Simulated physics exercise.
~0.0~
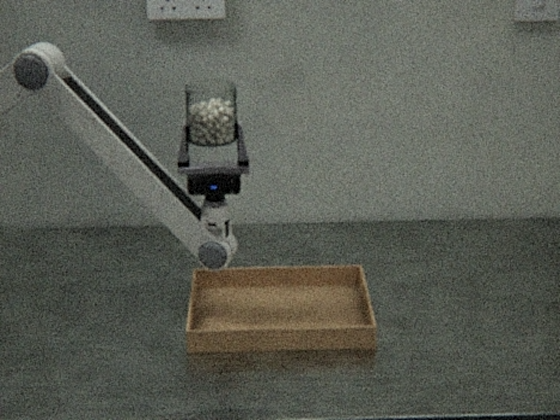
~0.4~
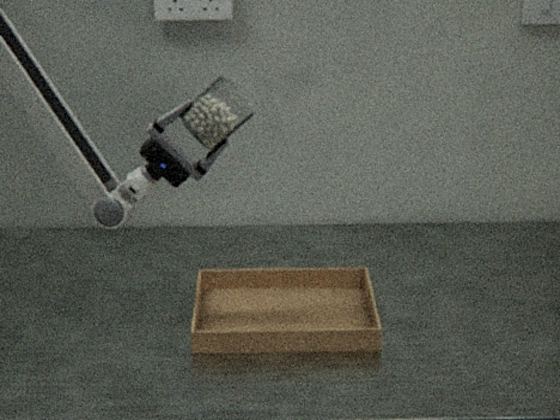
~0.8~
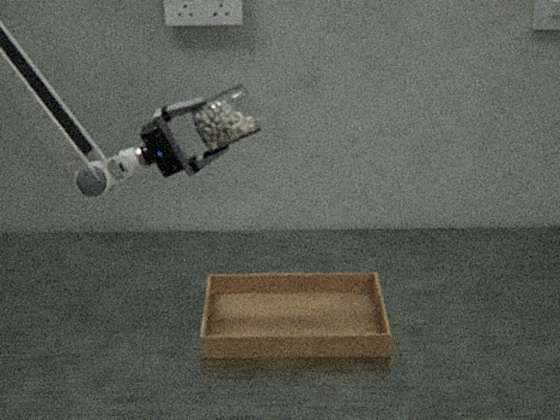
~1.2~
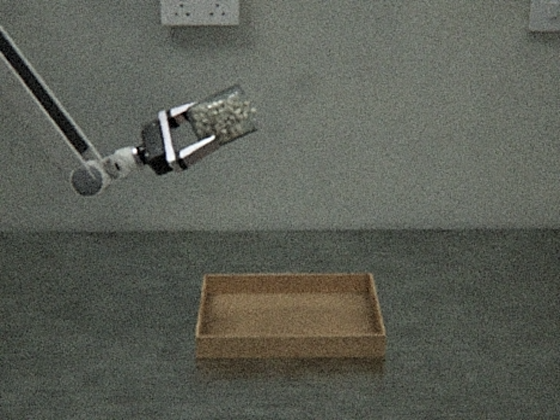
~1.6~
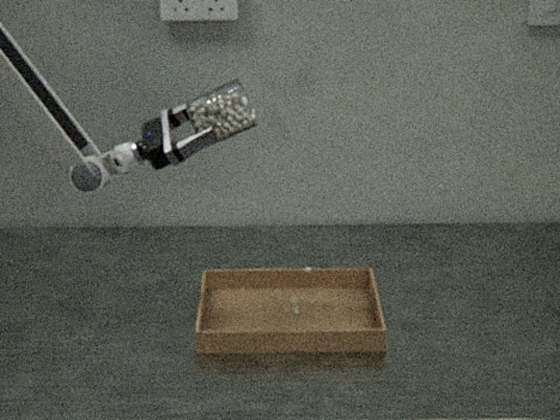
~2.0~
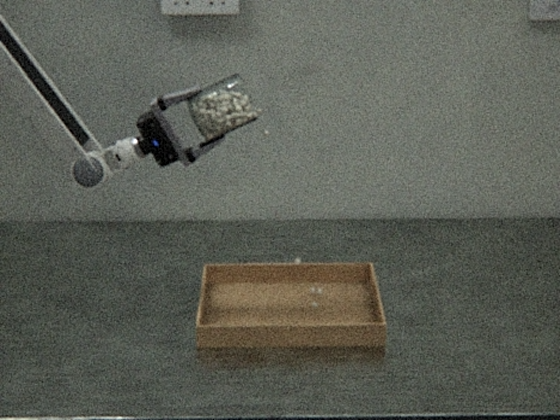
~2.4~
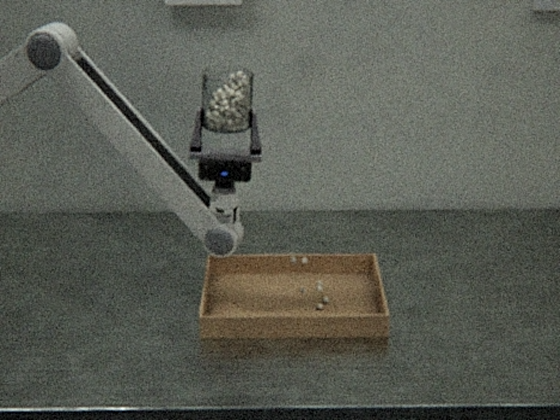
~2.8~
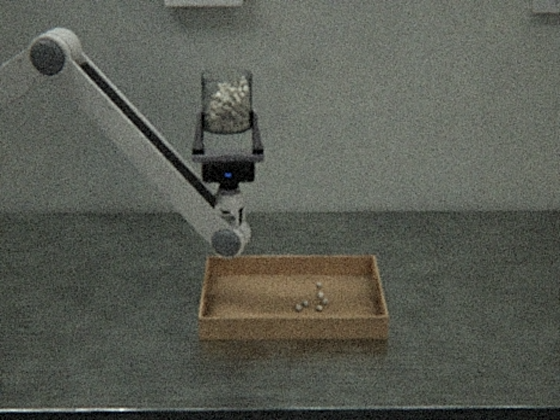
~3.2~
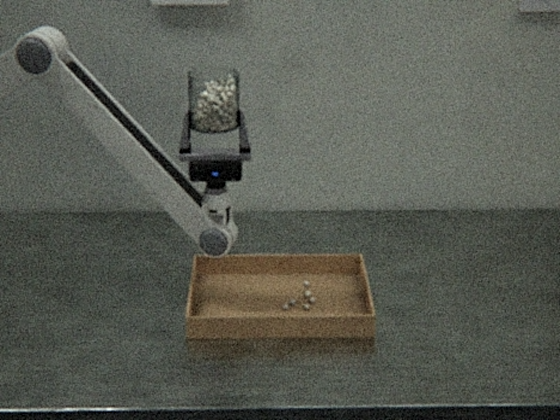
The video shows a robot arm holding a clear beaker of small white beads above a shallow wooden tray, then swinging it back and tipping it to the right until a few beads fall out. The arm returns the beaker upright, still mostly full, with several beads resting in the tray.
